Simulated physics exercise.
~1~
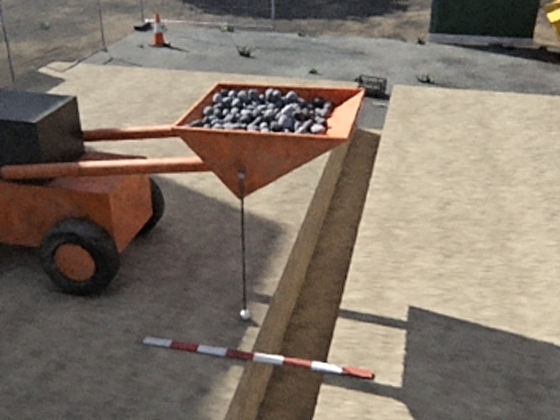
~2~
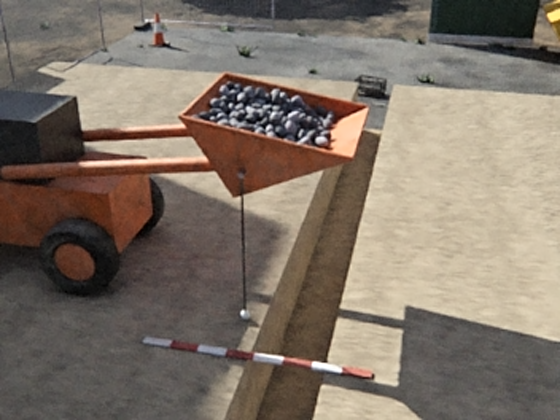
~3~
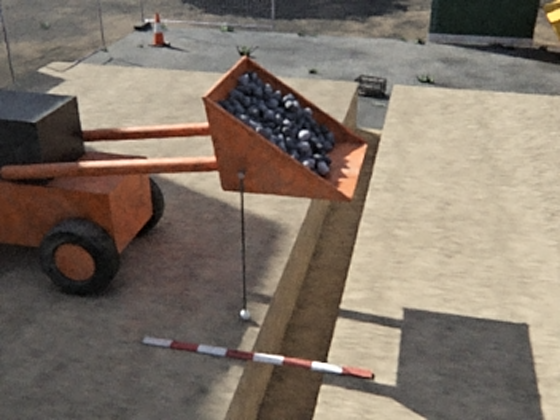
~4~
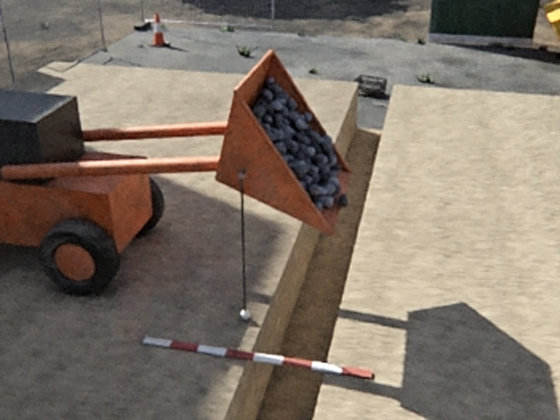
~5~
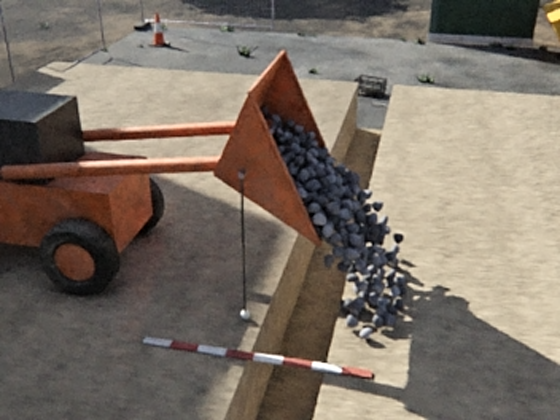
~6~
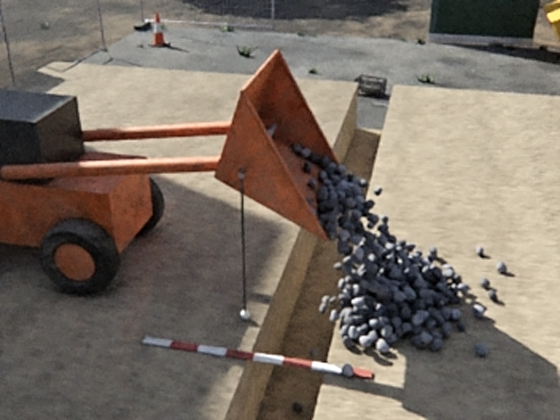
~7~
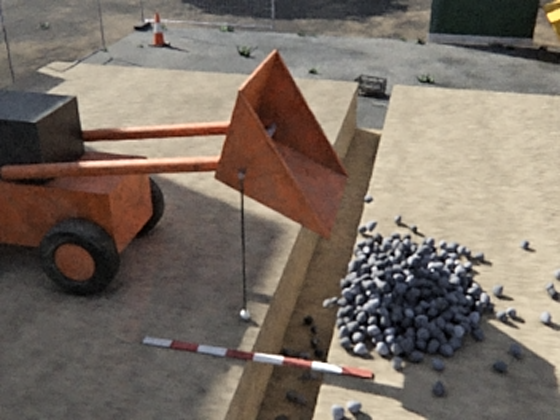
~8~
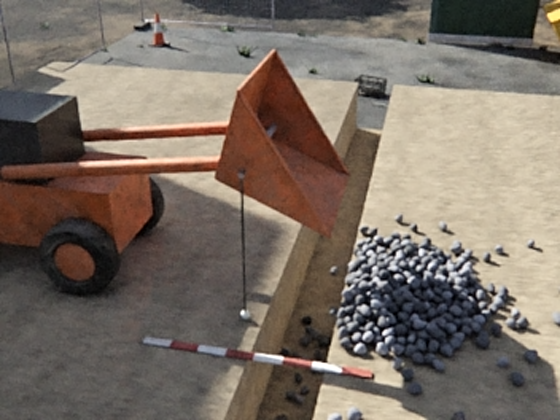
Building site with an orange loader tipping grey stones from its bucket, most piling up beyond a trench and a few dropping in.
